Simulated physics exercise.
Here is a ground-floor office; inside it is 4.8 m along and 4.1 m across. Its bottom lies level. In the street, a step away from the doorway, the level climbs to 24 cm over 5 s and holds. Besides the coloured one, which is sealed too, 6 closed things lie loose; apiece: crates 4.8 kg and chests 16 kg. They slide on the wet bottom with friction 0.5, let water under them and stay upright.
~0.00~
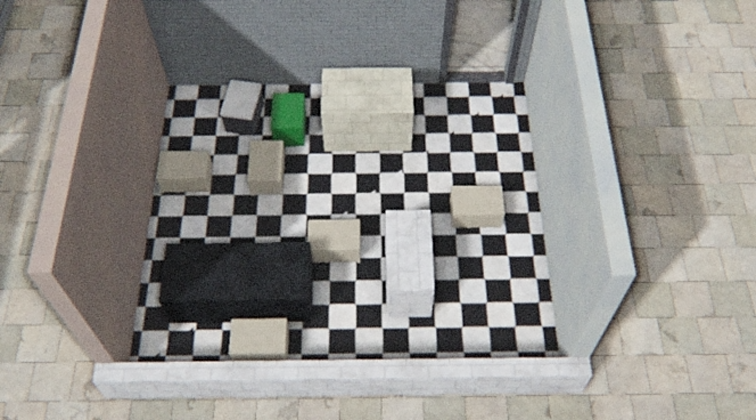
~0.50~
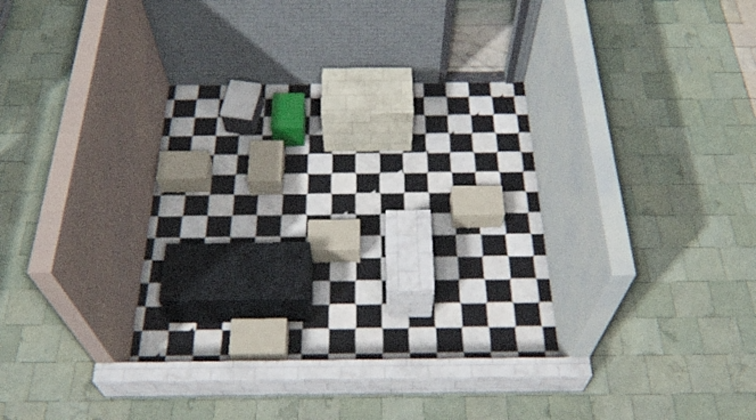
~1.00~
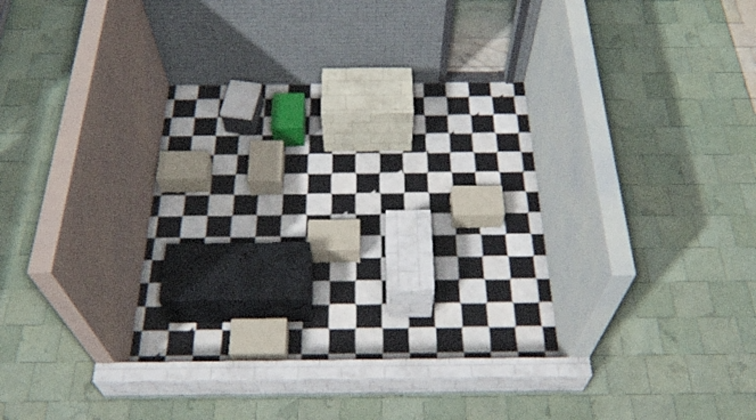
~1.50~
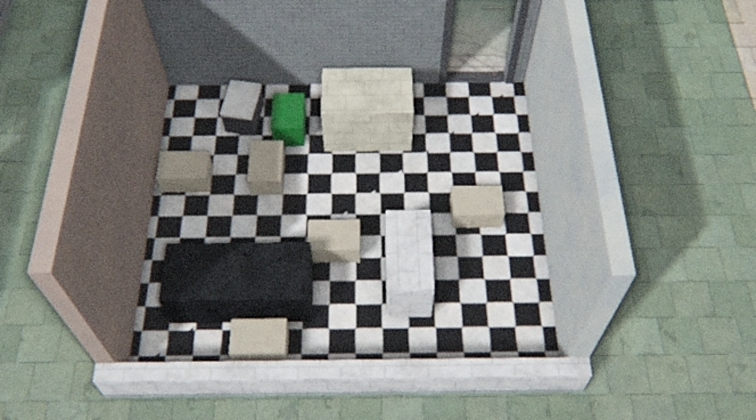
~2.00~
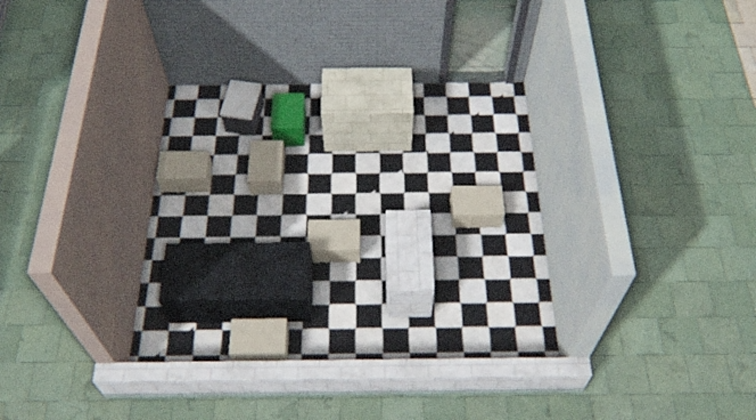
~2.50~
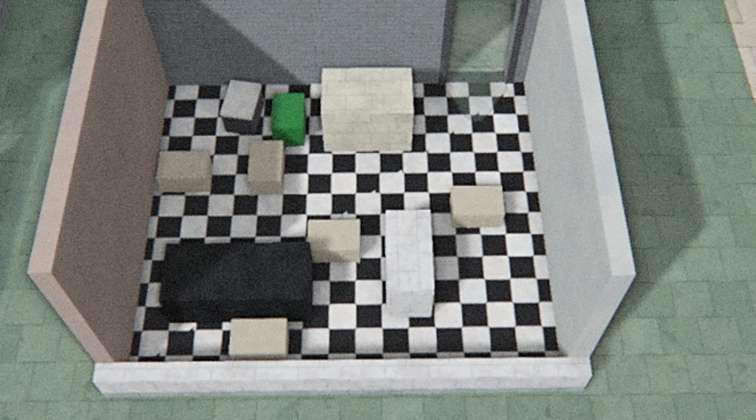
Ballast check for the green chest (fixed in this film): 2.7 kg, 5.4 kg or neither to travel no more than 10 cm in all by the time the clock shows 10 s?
For it, the smaller load will do.
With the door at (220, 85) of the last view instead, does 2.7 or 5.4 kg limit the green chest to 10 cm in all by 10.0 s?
Then neither weight holds it.
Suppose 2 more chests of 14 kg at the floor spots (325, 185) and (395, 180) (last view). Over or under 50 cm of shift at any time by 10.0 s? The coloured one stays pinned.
In turn: Short of it, under.
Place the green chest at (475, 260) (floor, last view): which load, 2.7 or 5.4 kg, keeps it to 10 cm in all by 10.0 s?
Neither is enough.
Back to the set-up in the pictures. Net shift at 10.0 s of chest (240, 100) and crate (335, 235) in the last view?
In turn: 0 cm, 60 cm.
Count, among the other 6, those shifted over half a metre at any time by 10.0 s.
I count 3.
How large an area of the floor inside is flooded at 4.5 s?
Some 4.5 m2.
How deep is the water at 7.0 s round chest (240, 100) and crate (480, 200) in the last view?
Roughly 0 and 9 cm.
After 3.5 s the green chest would be 0 cm from its start with 2.7 kg and 0 cm from its start with 5.4 kg; 0 cm of water round it then.
After 4.5 s the green chest would be 0 cm from its start with 2.7 kg and 0 cm from its start with 5.4 kg; 0 cm of water round it then.
After 7.0 s the green chest would be 0 cm from its start with 2.7 kg and 0 cm from its start with 5.4 kg; 0 cm of water round it then.
After 10.0 s the green chest would be 0 cm from its start with 2.7 kg and 0 cm from its start with 5.4 kg; 1 cm of water round it then.
